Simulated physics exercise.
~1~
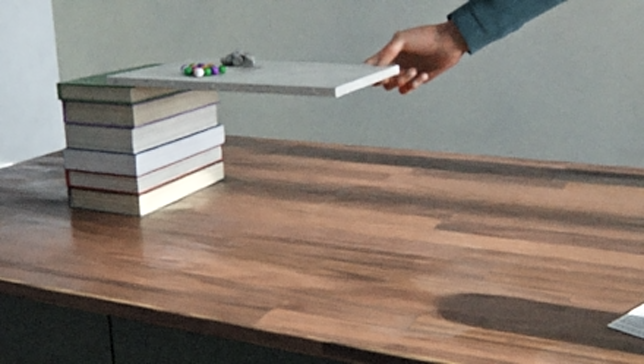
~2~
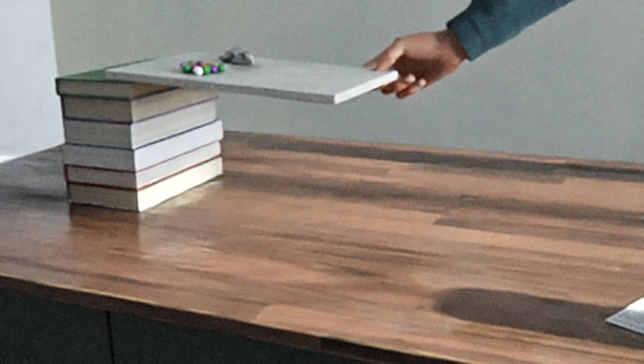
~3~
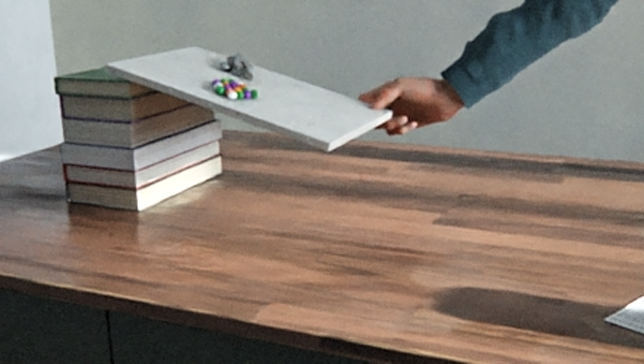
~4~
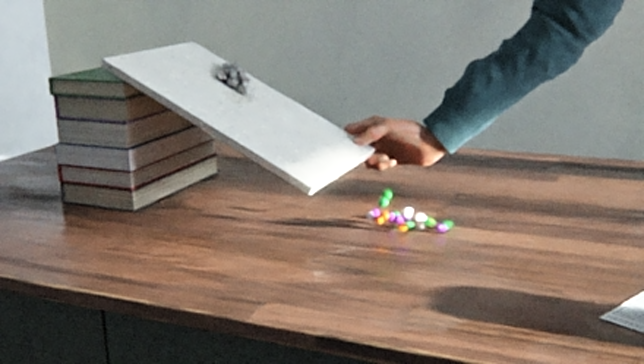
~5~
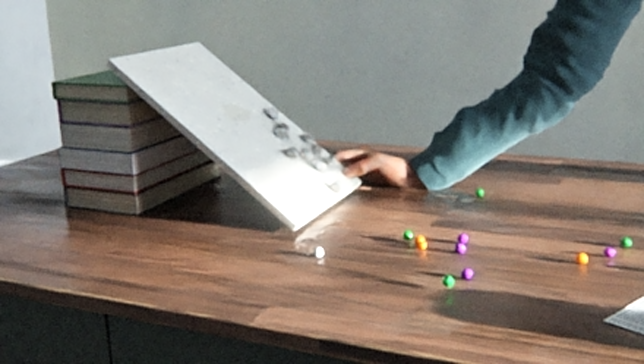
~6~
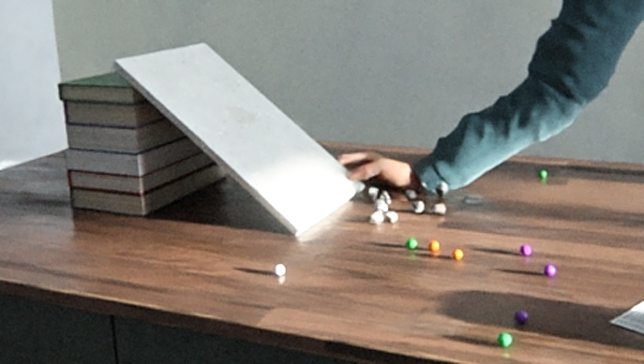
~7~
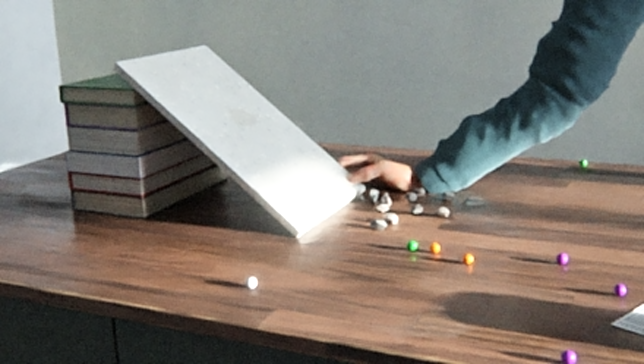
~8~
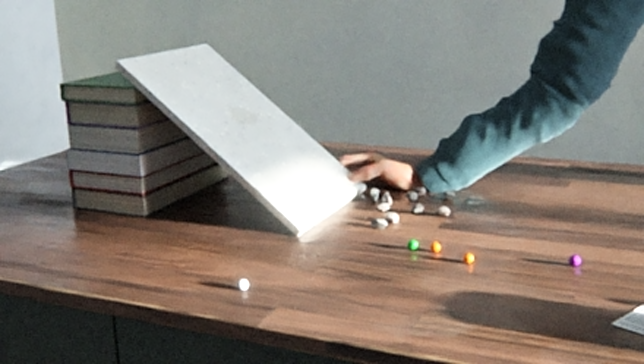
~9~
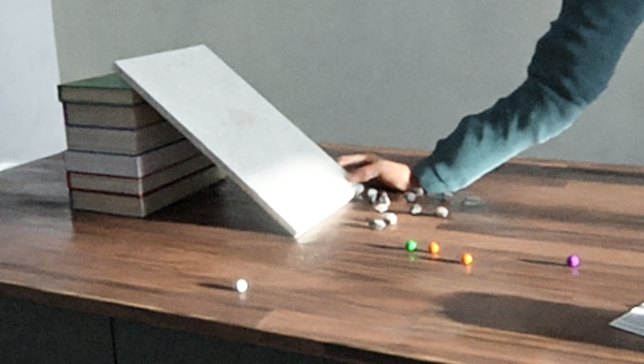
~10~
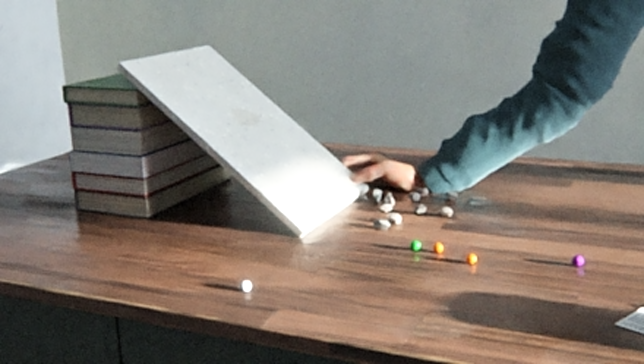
A hand in a dark teal sleeve holds up the right end of a pale board whose left end rests on a stack of books, on a brown wooden counter before a grey wall, seen from slightly above. Small colourful balls sit on the near side of the board and grey stone-like pieces behind them. As the hand lowers its end, the balls roll off first and scatter widely. The stones slide down later, once the slope is steeper, and stop close to the board's foot. Several balls leave view, while white, green, orange and purple ones remain on the counter.
